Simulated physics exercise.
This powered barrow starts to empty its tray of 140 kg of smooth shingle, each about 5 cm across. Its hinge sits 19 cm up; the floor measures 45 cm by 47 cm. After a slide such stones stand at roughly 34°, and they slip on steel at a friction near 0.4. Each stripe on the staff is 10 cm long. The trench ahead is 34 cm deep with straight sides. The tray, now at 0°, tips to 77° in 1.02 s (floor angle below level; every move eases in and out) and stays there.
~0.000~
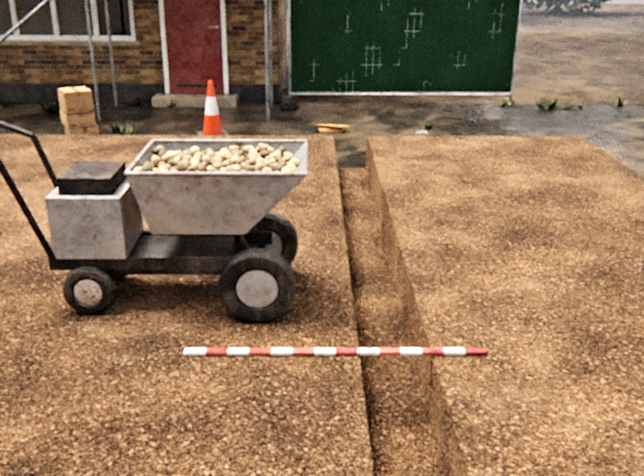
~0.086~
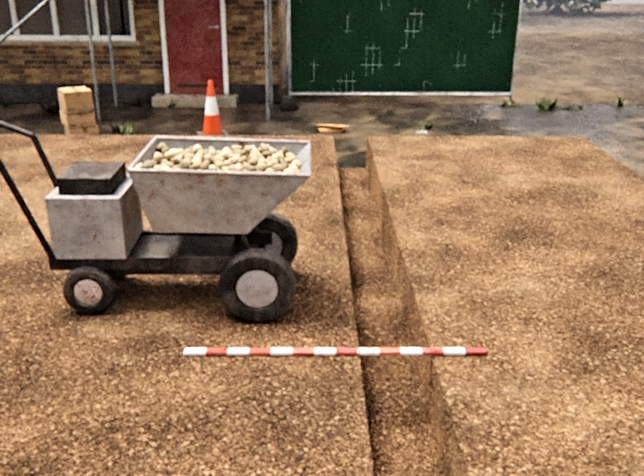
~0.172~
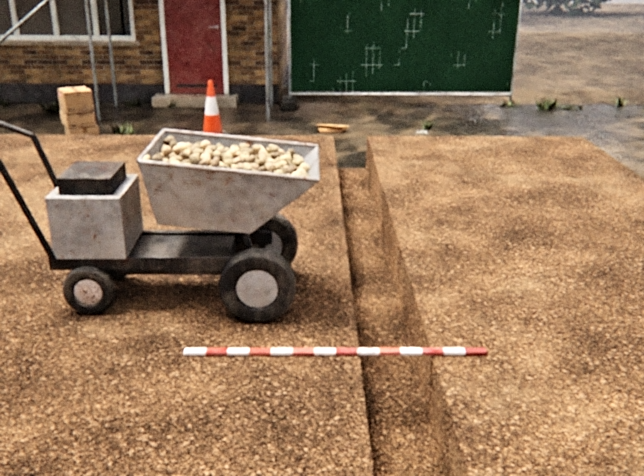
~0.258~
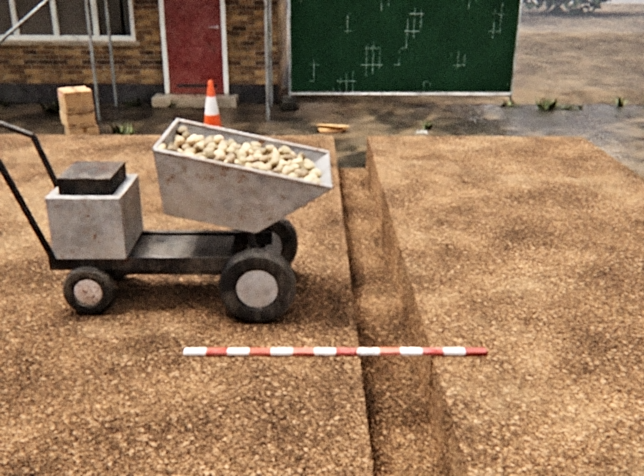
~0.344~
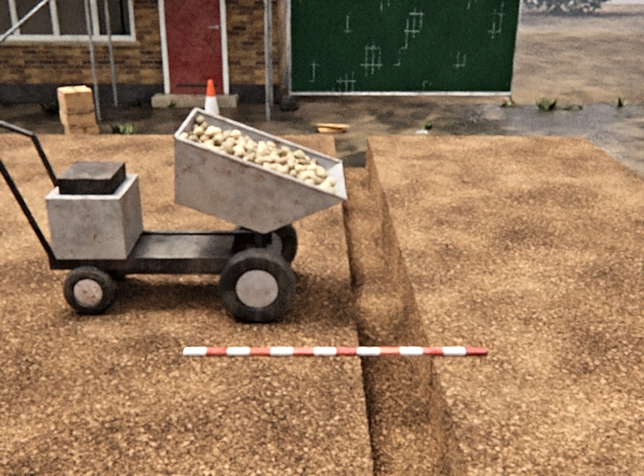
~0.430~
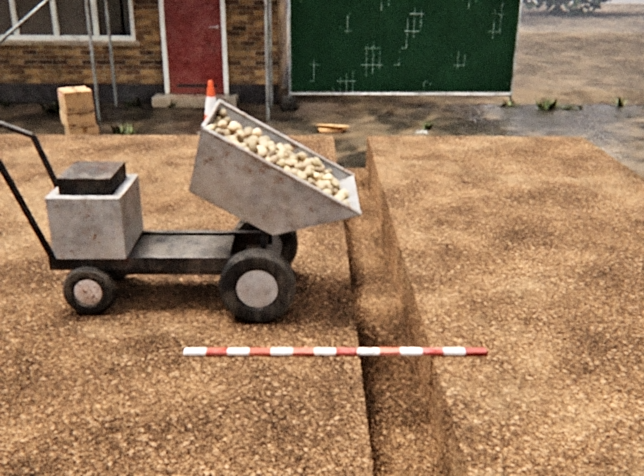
In a yard beside a narrow trench, a powered barrow standing still, its grey tray of pale stones tilting steadily down rightward.
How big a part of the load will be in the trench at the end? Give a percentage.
Some 58 per cent of it.
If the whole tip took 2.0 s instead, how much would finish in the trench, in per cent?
It would be near 65 per cent.
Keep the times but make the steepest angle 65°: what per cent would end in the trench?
Then about 50 per cent.
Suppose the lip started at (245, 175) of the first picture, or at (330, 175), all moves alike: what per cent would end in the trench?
Near 85 per cent from the first place, 30 from the second.
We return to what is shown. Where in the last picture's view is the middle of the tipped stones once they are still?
Near (407, 328).
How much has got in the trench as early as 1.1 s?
About 35 per cent by then.
After 0.8 s the floor is at 65°; 99 % in the tray, 1 % in the trench; the foremost stones are at (394, 256).
After 1.1 s the floor is at 77°; 37 % in the tray, 33 % in the trench, 30 % past the trench; the foremost stones are at (504, 284).
After 1.5 s the floor is at 77°; 4 % in the tray, 54 % in the trench, 42 % past the trench; the foremost stones are at (612, 290).
After 3.4 s the floor is at 77°; 0 % in the tray, 58 % in the trench, 42 % past the trench; the foremost stones are past the picture's edge.
